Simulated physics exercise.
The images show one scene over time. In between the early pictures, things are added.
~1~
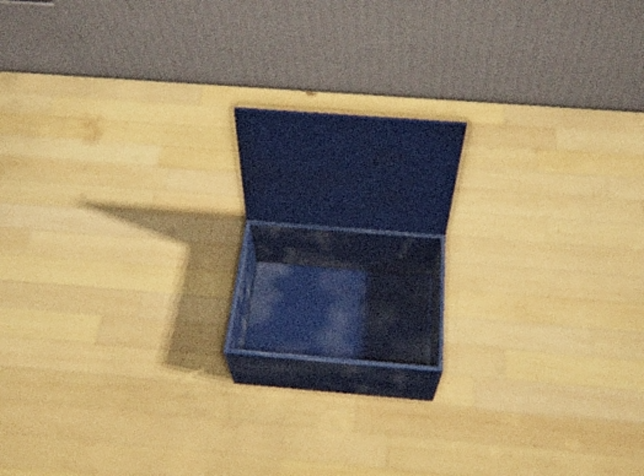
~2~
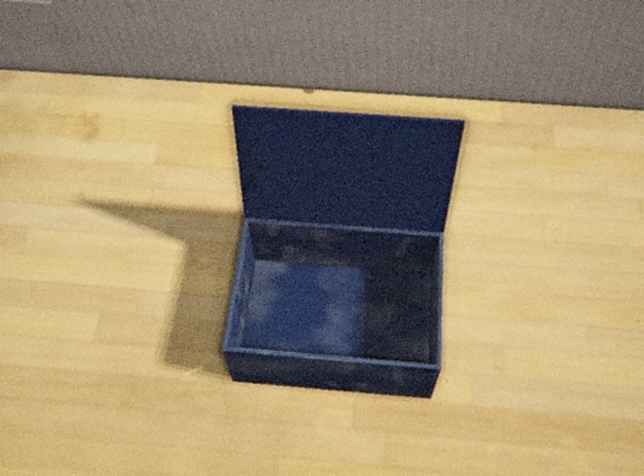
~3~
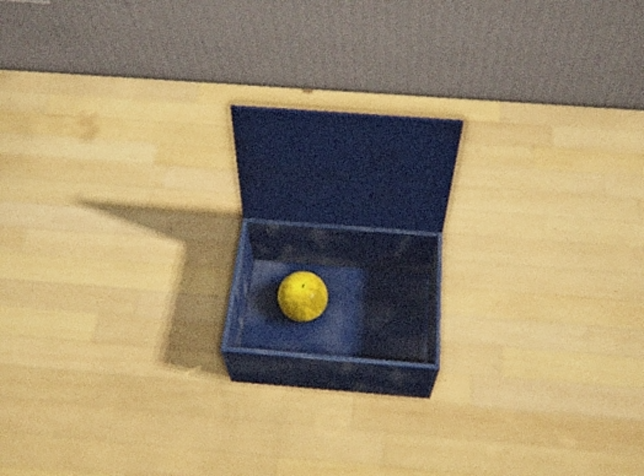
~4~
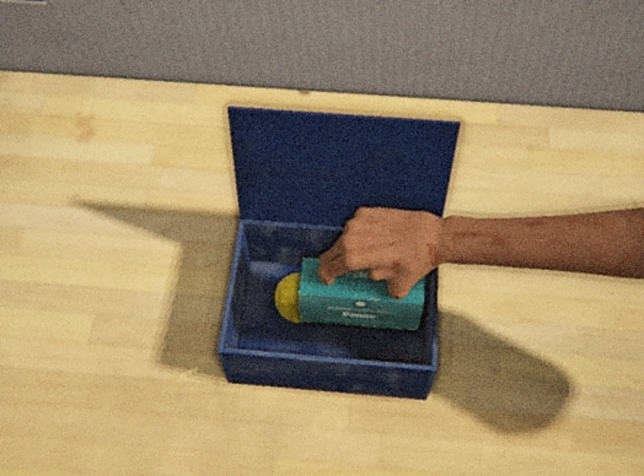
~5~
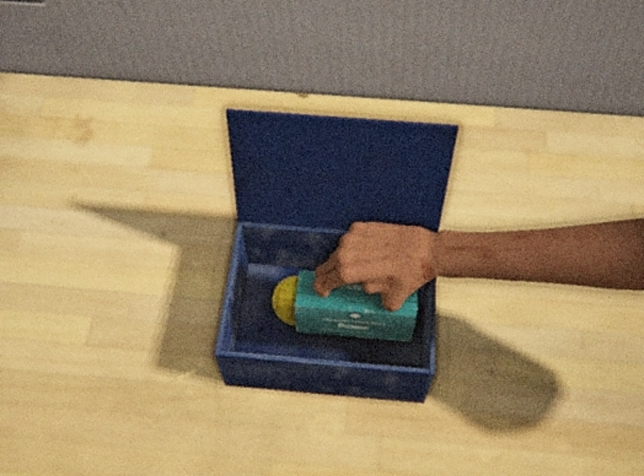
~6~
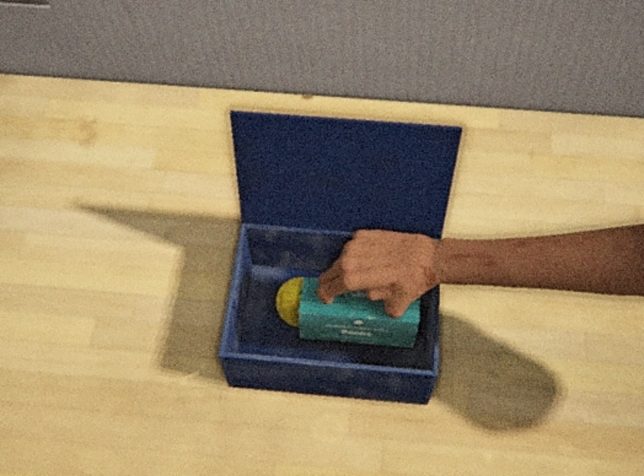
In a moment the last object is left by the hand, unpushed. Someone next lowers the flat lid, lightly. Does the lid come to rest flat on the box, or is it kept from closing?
The lid comes to rest flat.
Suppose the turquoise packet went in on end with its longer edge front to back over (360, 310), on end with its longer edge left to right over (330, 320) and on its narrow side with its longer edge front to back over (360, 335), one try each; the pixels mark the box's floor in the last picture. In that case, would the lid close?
First try: A gap remains; second try: No gap; third try: No gap.
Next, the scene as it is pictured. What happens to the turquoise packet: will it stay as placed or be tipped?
Result: It remains as it was set.
Then, 0.50 s later than the last frame, turquoise packet moved a little near (362, 344); yellow apple moved a little.
Then, 1.40 s later than the last frame, lid 72° above the rim; turquoise packet moved a little near (362, 344); yellow apple moved a little.
Then, 1.80 s later than the last frame, lid 46° above the rim; turquoise packet moved a little near (362, 344); yellow apple moved about its own width.
Then, 2.20 s later than the last frame, lid 13° above the rim; turquoise packet moved a little near (362, 344); yellow apple moved about its own width.
When it is over, lid shut; moved from the start, turquoise packet and yellow apple. End places, in pixels of the last picture, turquoise packet near (362, 344).
